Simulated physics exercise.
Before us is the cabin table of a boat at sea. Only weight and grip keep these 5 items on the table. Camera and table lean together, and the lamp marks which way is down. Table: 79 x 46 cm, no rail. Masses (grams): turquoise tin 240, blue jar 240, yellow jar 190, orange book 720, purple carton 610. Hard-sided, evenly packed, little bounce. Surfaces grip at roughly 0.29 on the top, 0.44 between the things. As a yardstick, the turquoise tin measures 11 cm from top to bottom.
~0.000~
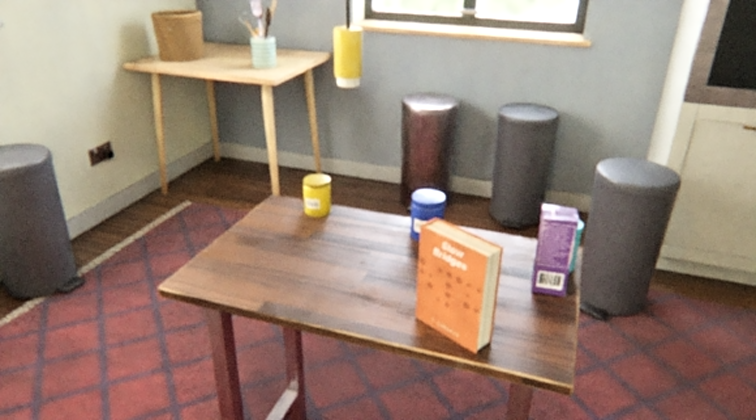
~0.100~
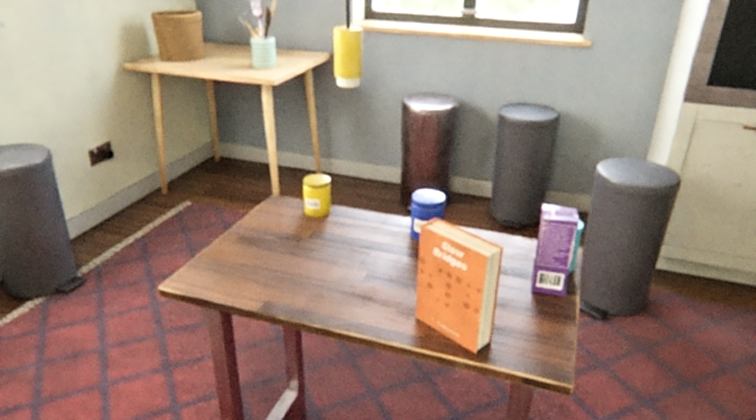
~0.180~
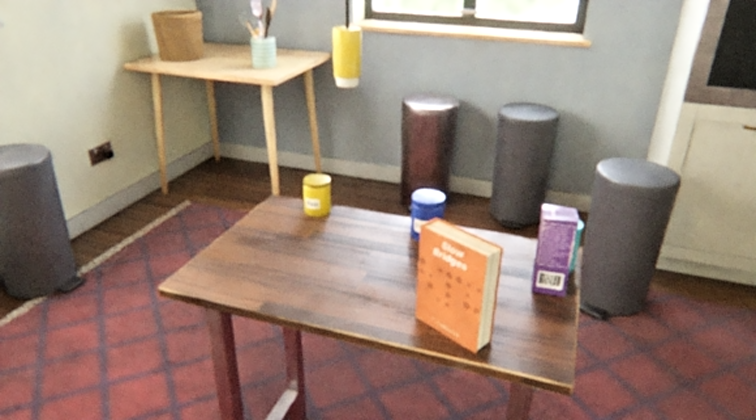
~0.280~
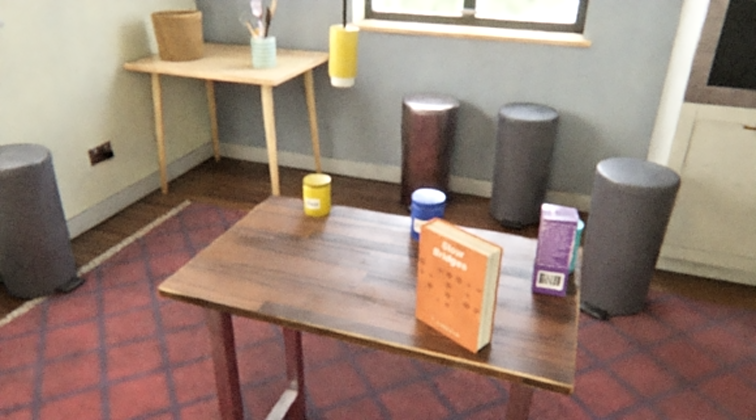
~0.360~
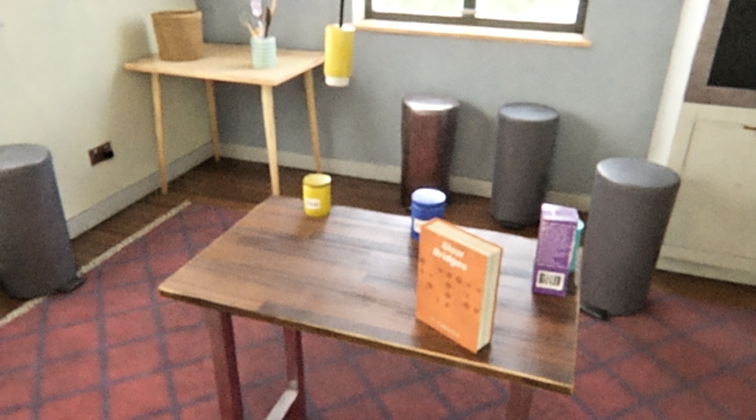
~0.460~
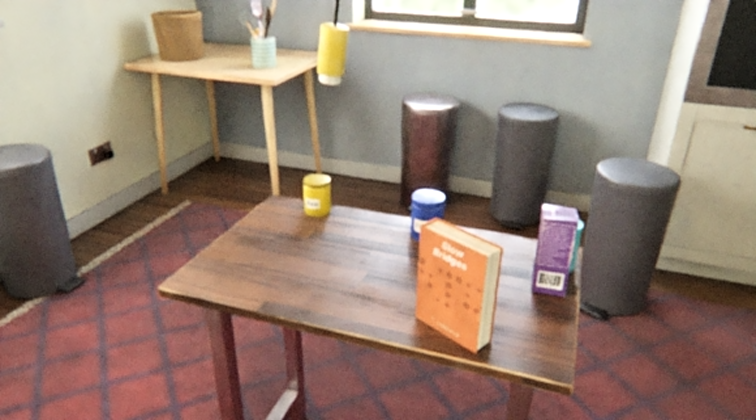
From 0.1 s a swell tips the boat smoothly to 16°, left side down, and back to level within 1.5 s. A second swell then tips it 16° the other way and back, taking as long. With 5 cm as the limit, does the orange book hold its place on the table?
The orange book stays put.
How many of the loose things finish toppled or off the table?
0 of them.
Around 1.46 s, floor tilted 1°, left side down.
Around 2.56 s, floor tilted 13°, right side down.
Finally (3.6 s), all 5 still in place (within 5 cm). In the last view, orange book near (456, 285).
